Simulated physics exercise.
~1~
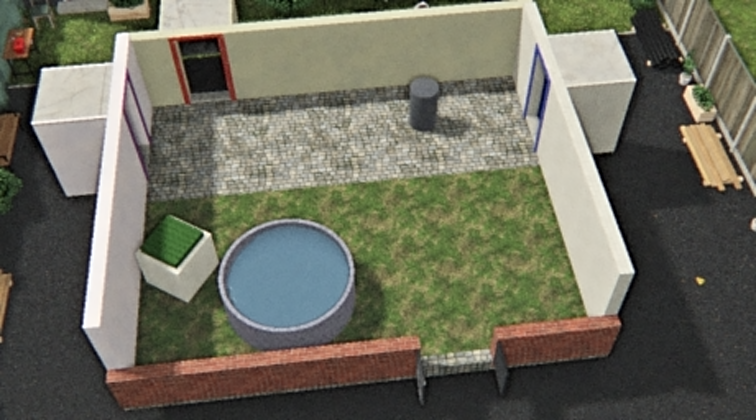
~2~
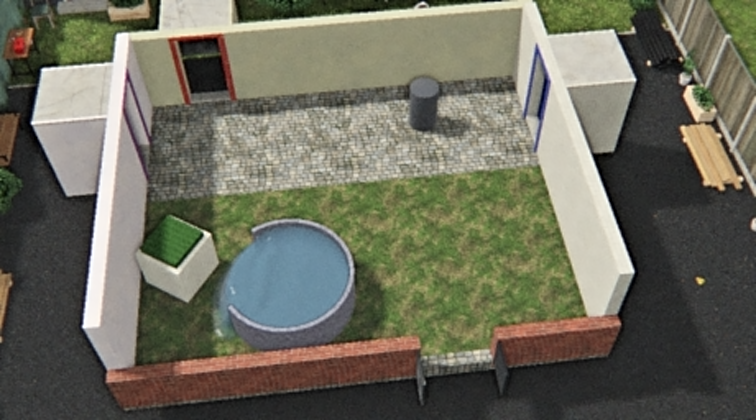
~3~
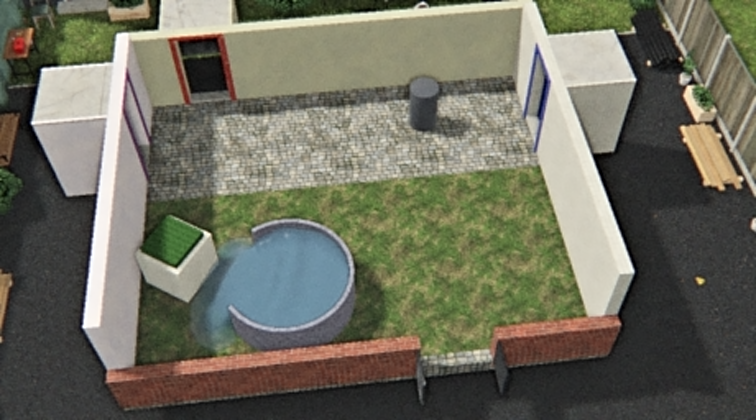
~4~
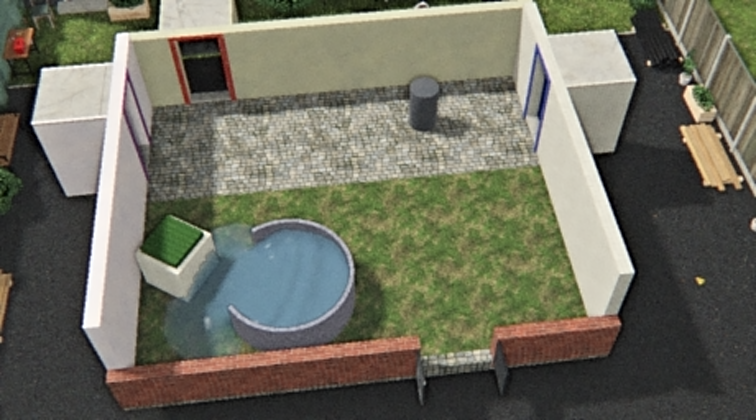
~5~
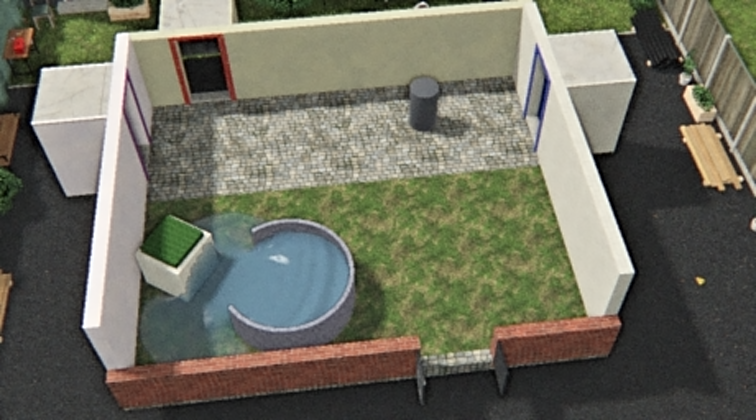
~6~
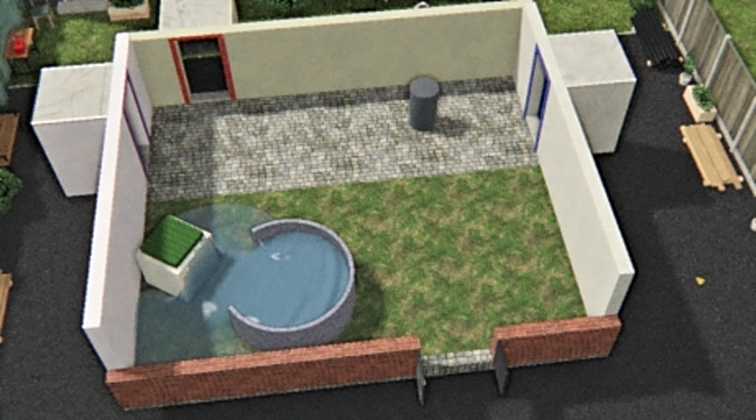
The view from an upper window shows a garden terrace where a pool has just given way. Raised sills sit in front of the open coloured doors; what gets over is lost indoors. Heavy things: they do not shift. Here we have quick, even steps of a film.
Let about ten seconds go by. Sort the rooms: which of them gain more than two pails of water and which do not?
The blue door gains no more; the purple door gains more; the red door gains more.
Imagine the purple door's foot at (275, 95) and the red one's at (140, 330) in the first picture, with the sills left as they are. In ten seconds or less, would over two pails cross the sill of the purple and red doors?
I'd say the purple door beats the mark and the red door beats the mark.
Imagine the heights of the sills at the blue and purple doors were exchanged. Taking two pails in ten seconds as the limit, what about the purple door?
The purple door falls short.
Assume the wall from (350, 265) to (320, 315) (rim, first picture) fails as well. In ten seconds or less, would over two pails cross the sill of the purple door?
Purple: Remains below.
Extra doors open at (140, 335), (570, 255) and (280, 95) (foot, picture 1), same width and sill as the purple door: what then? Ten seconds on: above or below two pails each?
Doors one to three: Beats it / does not reach it / beats it.
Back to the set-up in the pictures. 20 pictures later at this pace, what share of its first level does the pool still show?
Estimate: Around 30 %.
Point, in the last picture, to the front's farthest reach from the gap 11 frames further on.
At roughly (152, 124).
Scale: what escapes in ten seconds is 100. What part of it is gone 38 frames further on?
It should be close to 60 percent by then.
A moment on, water covers 20 % of the floor; the blue door not reached, the purple door not reached, the red door not reached.
Next, water covers 30 % of the floor; the blue door not reached, the purple door under two buckets in, the red door not reached.
Then, water covers 45 % of the floor; the blue door not reached, the purple door under two buckets in, the red door under two buckets in.
Later, water covers 65 % of the floor; the blue door not reached, the purple door over two buckets in, the red door over two buckets in.
In the end, water covers 95 % of the floor; the blue door wet at the sill, nothing in, the purple door over two buckets in, the red door over two buckets in.
